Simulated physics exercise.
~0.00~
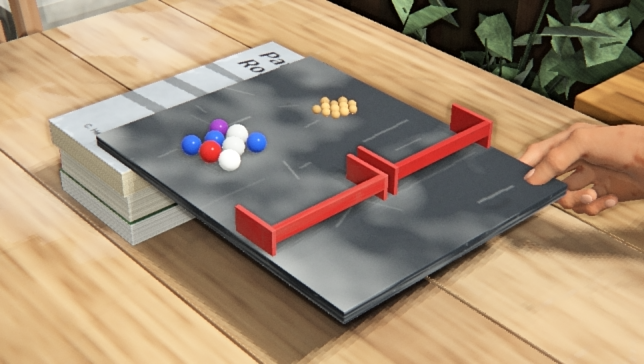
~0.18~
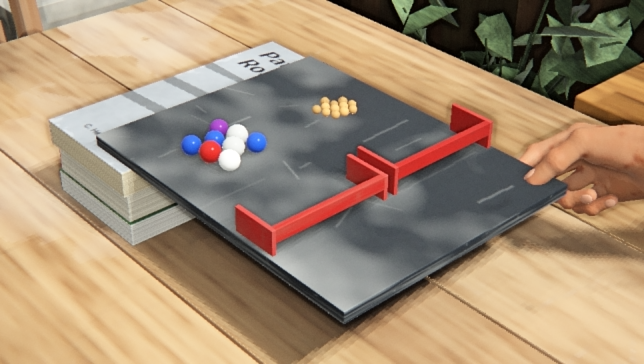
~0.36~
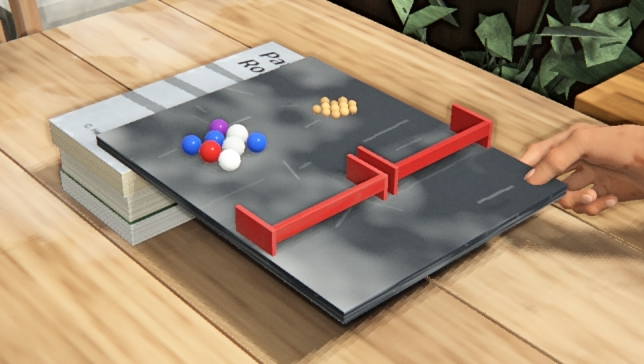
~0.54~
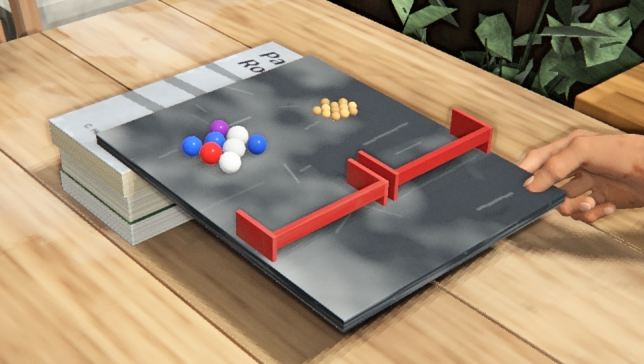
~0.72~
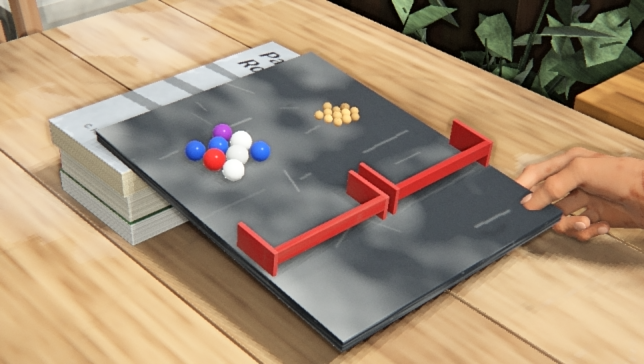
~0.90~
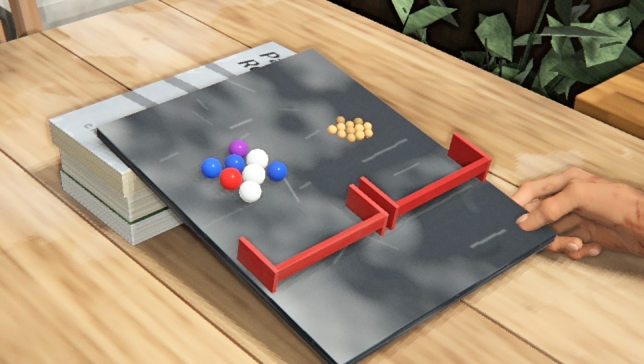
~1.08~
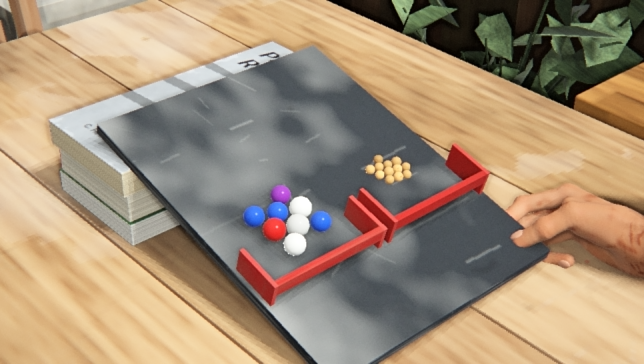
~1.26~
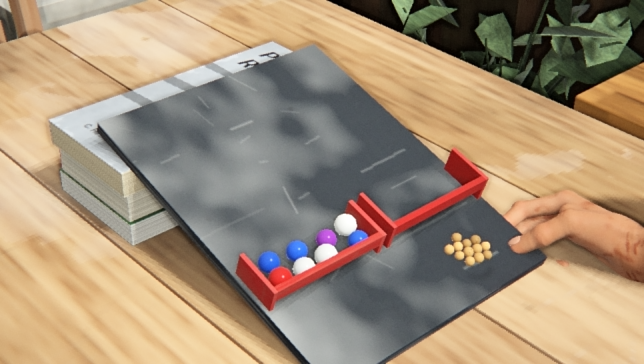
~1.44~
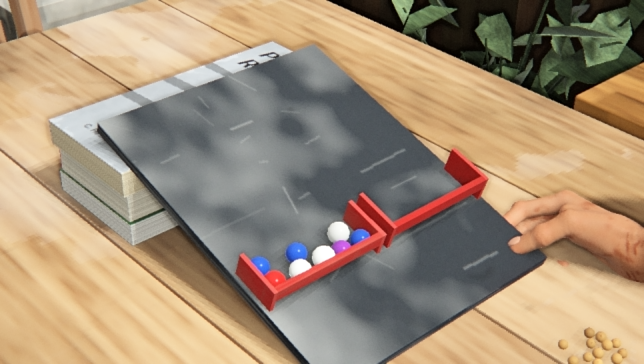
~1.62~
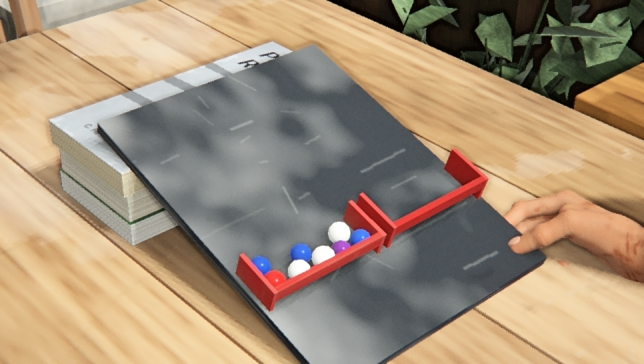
A dark grey board leans on a stack of books on a wooden table, seen from above at an angle, with leafy plants behind. Blue, red, white and purple balls sit left of centre, small tan beads sit farther back, and two red gates cross the board. A hand at the right lowers its end, steepening the slope. Both groups slide down; the larger balls pile against the near gate, while the beads pass under the far one. The beads spill onto the table and leave view, and the balls stay held.
